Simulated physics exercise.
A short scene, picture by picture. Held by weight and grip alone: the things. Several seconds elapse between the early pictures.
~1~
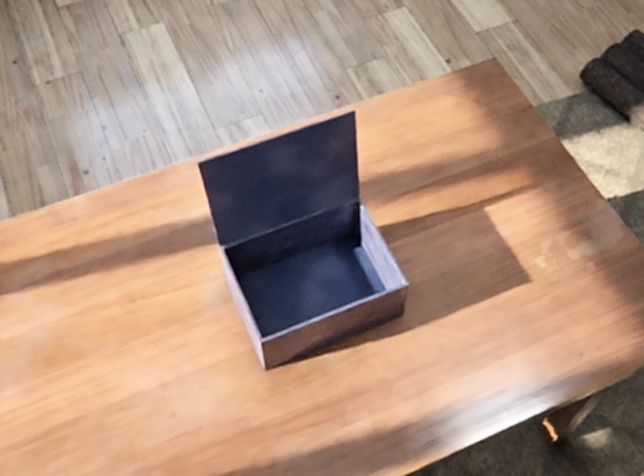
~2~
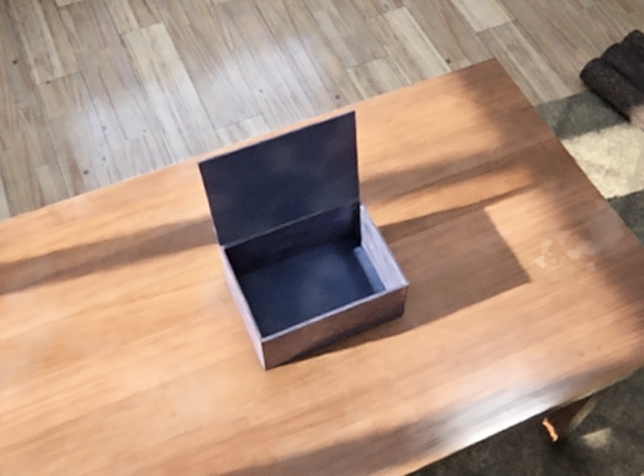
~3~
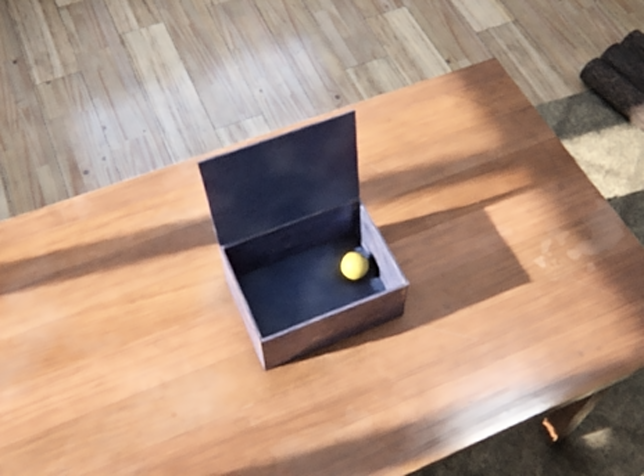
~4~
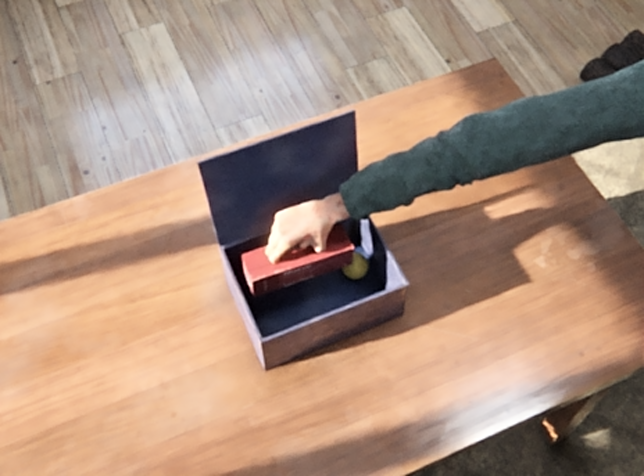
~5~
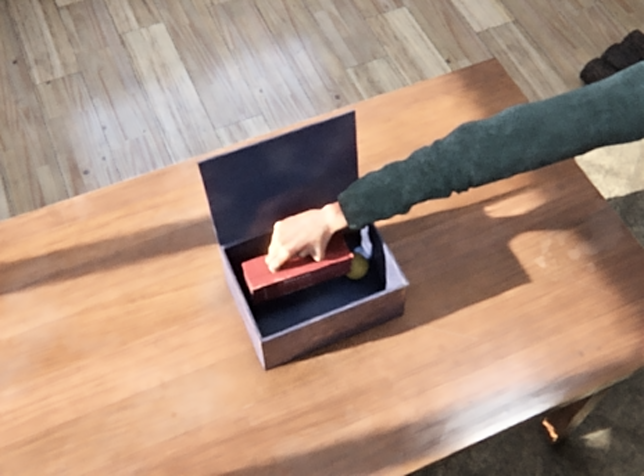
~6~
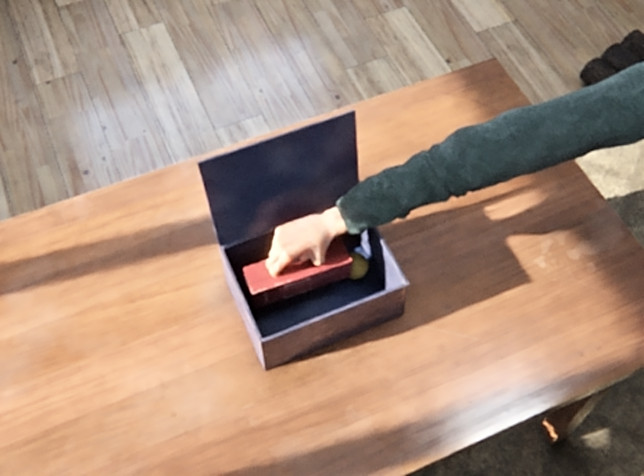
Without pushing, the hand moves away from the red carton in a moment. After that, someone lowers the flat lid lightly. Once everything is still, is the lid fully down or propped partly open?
The lid is going to finish down.
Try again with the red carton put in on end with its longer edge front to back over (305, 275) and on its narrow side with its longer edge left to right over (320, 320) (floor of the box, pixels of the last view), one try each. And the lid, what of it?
On the first try the lid remains open; on the second it comes fully down.
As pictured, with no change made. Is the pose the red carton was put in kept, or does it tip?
Simply put, the red carton remains unturned.
Then, 1.00 s after the last picture, lid starting down; red carton slid a little near (295, 288).
Then, 1.60 s after the last picture, lid 59° above the rim; red carton slid a little near (295, 288).
Then, 2.10 s after the last picture, lid 15° above the rim; red carton slid a little near (295, 288).
At rest, lid shut; moved from the start, red carton; yellow lemon in place. Seen from the same camera at the end, red carton near (295, 288).
